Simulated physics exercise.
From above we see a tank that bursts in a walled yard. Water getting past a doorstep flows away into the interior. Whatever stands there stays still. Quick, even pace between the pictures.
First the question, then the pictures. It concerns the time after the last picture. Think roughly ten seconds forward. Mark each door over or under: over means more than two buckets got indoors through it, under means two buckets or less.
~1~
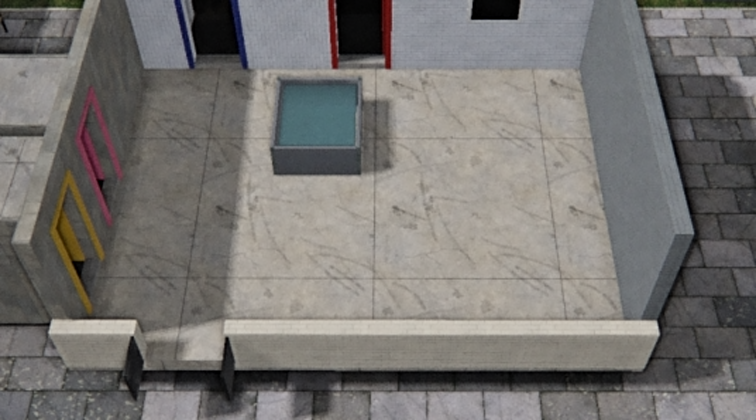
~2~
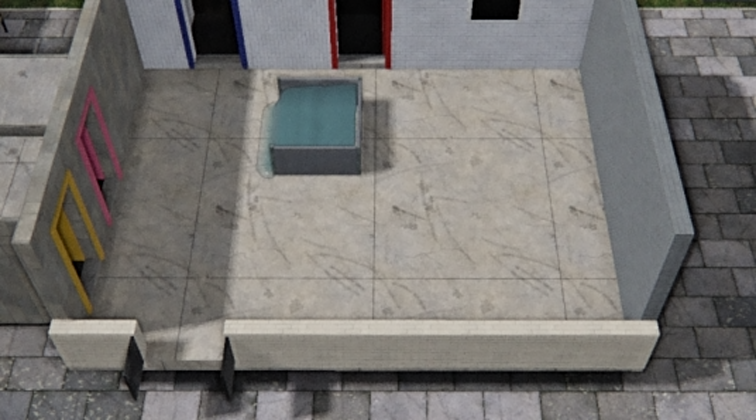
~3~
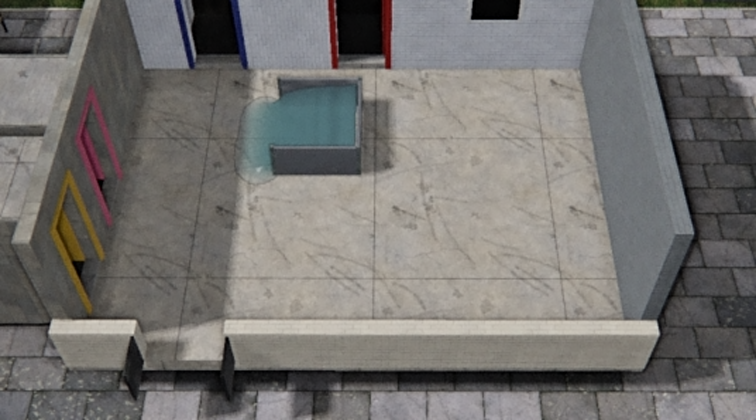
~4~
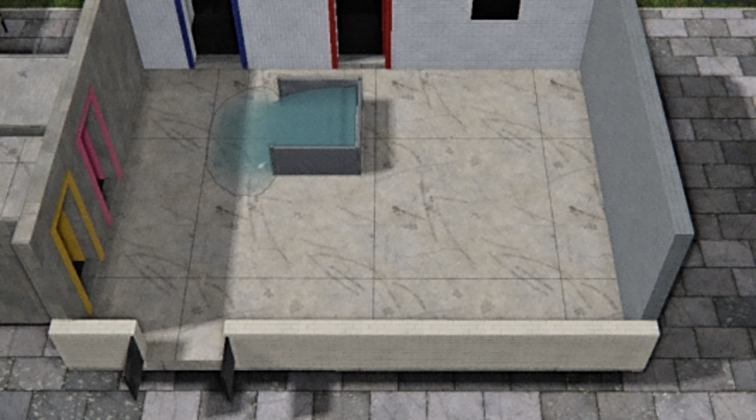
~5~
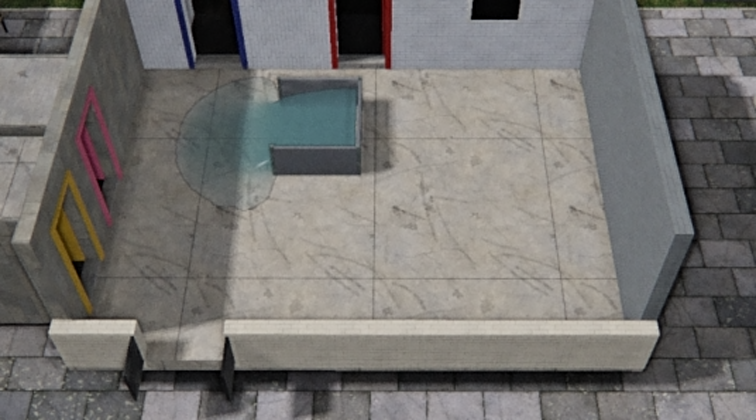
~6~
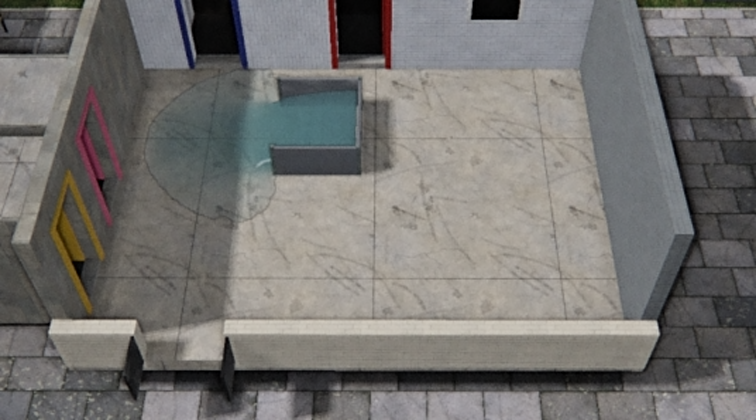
Pink door - over, blue door - under, red door - under, yellow door - under.
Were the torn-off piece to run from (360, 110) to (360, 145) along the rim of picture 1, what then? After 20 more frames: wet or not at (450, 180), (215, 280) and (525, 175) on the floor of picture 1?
The first point is soaked, the second spared, the third soaked.
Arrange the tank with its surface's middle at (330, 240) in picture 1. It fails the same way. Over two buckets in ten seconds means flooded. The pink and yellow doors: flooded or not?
Lab note - pink tops the mark, yellow tops the mark.
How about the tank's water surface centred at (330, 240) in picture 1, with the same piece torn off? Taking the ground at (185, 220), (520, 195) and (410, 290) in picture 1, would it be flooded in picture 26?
Points in turn: Inundated; not reached; not reached.
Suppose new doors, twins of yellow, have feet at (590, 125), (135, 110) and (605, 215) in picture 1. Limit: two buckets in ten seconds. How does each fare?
In turn: Takes less, is over, lets less in.
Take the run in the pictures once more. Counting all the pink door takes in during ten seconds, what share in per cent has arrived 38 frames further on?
It would be roughly 100 percent of the ten-second total.
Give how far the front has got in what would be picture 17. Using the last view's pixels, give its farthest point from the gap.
Pixel estimate: (90, 315).
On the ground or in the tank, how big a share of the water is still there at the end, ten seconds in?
Estimate: Close to 74 %.
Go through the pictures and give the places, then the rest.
The tank at (318, 115) is whole and still, in the first picture.
Water pours out at (280, 130) and has run to (272, 176), in the second picture.
Water pours out at (280, 132) and has run to (251, 179), in the third picture.
Water pours out at (280, 133) and has run to (226, 184), in the fourth picture.
The front is at (182, 163), out from the gap at (280, 133), in the fifth picture.
Water pours out at (280, 133) and has run to (150, 153), in the sixth picture.
A moment on, water covers 20 % of the floor; the pink door under two buckets in, the blue door wet at the sill, nothing in, the red door not reached, the yellow door not reached.
Next, water covers 25 % of the floor; the pink door over two buckets in, the blue door wet at the sill, nothing in, the red door not reached, the yellow door wet at the sill, nothing in.
Then, water covers 25 % of the floor; the pink door over two buckets in, the blue door wet at the sill, nothing in, the red door not reached, the yellow door wet at the sill, nothing in.
Later, water covers 50 % of the floor; the pink door over two buckets in, the blue door under two buckets in, the red door wet at the sill, nothing in, the yellow door wet at the sill, nothing in.
In the end, water covers 55 % of the floor; the pink door over two buckets in, the blue door under two buckets in, the red door wet at the sill, nothing in, the yellow door under two buckets in.
